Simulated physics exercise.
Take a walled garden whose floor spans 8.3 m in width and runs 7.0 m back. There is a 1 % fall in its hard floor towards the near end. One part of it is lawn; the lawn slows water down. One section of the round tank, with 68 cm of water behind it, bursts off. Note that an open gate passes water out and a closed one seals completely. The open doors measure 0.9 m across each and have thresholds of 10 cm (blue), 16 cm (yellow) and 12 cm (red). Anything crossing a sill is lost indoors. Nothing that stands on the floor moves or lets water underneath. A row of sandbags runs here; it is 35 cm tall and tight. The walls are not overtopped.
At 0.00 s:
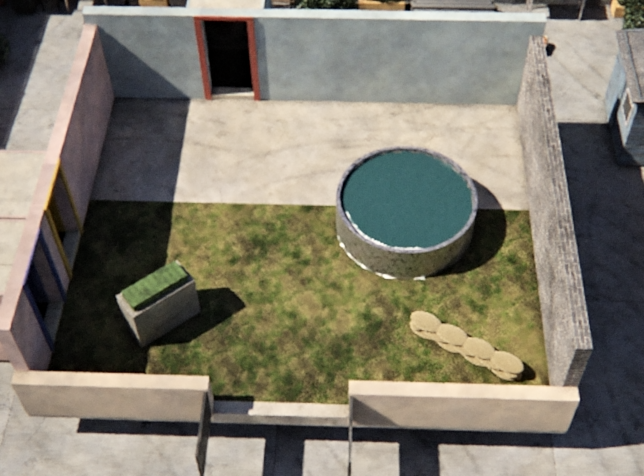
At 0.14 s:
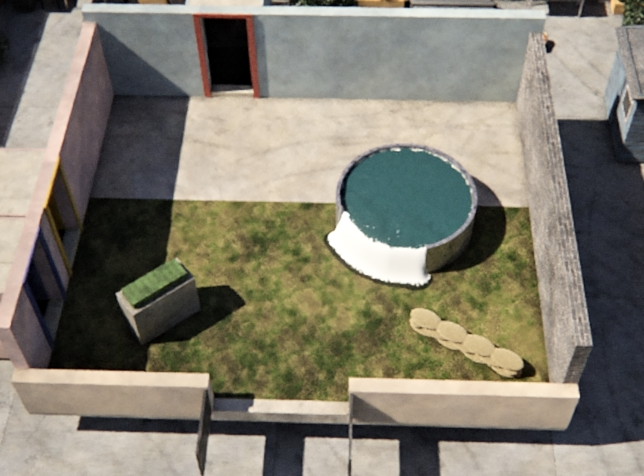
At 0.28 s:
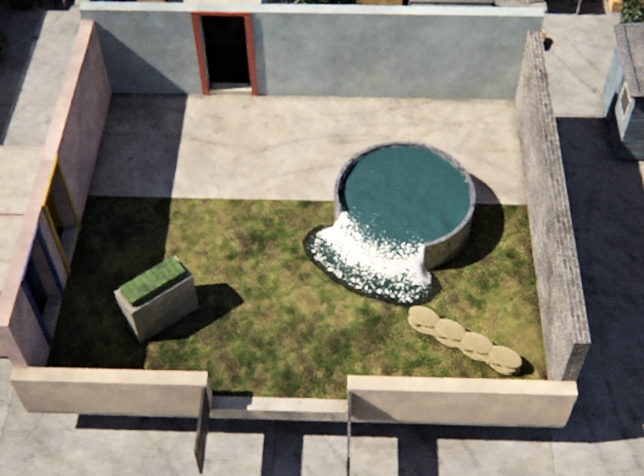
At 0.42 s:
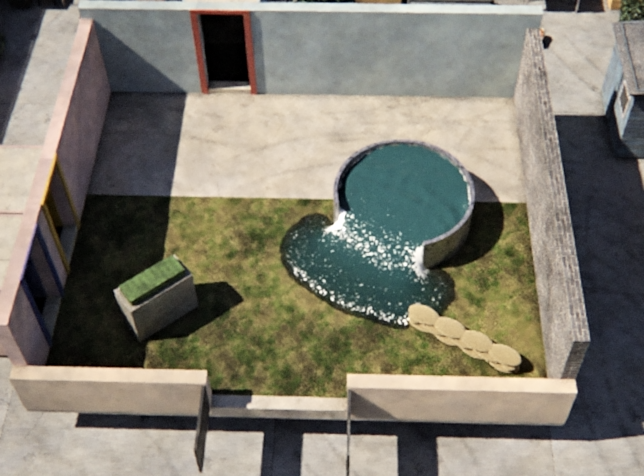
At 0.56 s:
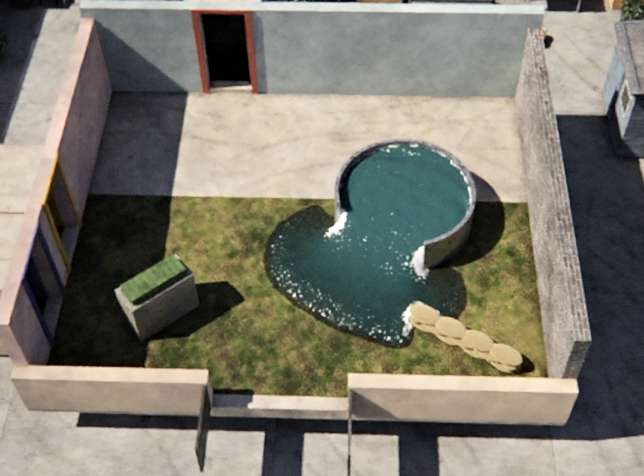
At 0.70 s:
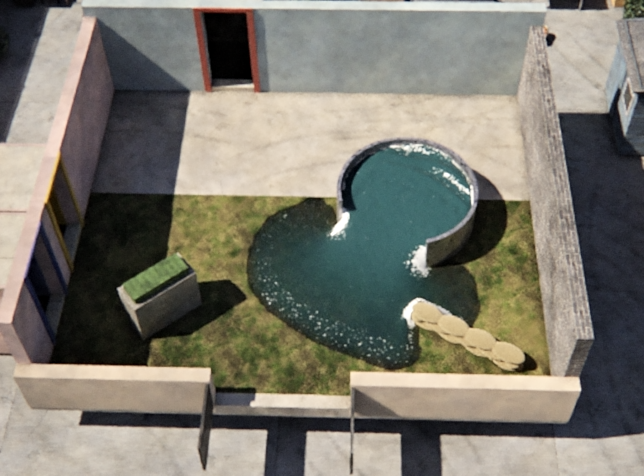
Walled garden seen from above, with water bursting through the side of a round tank and spreading across the lawn past sandbags.
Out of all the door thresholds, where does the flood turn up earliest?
I would say at the blue threshold.
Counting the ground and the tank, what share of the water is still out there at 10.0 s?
About 64 per cent.
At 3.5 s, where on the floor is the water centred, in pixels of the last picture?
Close to (343, 292) in the last picture.
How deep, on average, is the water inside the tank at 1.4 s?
Average depth: About 39 cm.
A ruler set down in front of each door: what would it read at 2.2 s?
Readings (cm): Blue = 0; yellow = 0; red = 0.
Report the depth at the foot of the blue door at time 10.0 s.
About 6.0 centimetres.
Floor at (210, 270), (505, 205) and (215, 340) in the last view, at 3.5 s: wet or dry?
Going through the three points: Awash, then not yet touched, then awash.
After 1.4 s water covers 25 % of the floor and is deepest (28 cm) near (364, 261); blue door not reached, yellow door not reached, red door not reached.
After 2.2 s water covers 35 % of the floor and is deepest (28 cm) near (373, 396); blue door not reached, yellow door not reached, red door not reached.
After 3.5 s water covers 45 % of the floor and is deepest (20 cm) near (540, 400); blue door not reached, yellow door not reached, red door not reached.
After 6.0 s water covers 60 % of the floor and is deepest (12 cm) near (518, 399); blue door reached at 4.2 s, yellow door reached at 5.5 s, red door not reached.
After 10.0 s water covers 70 % of the floor and is deepest (7 cm) near (45, 387); blue door reached at 4.2 s, yellow door reached at 5.5 s, red door not reached.
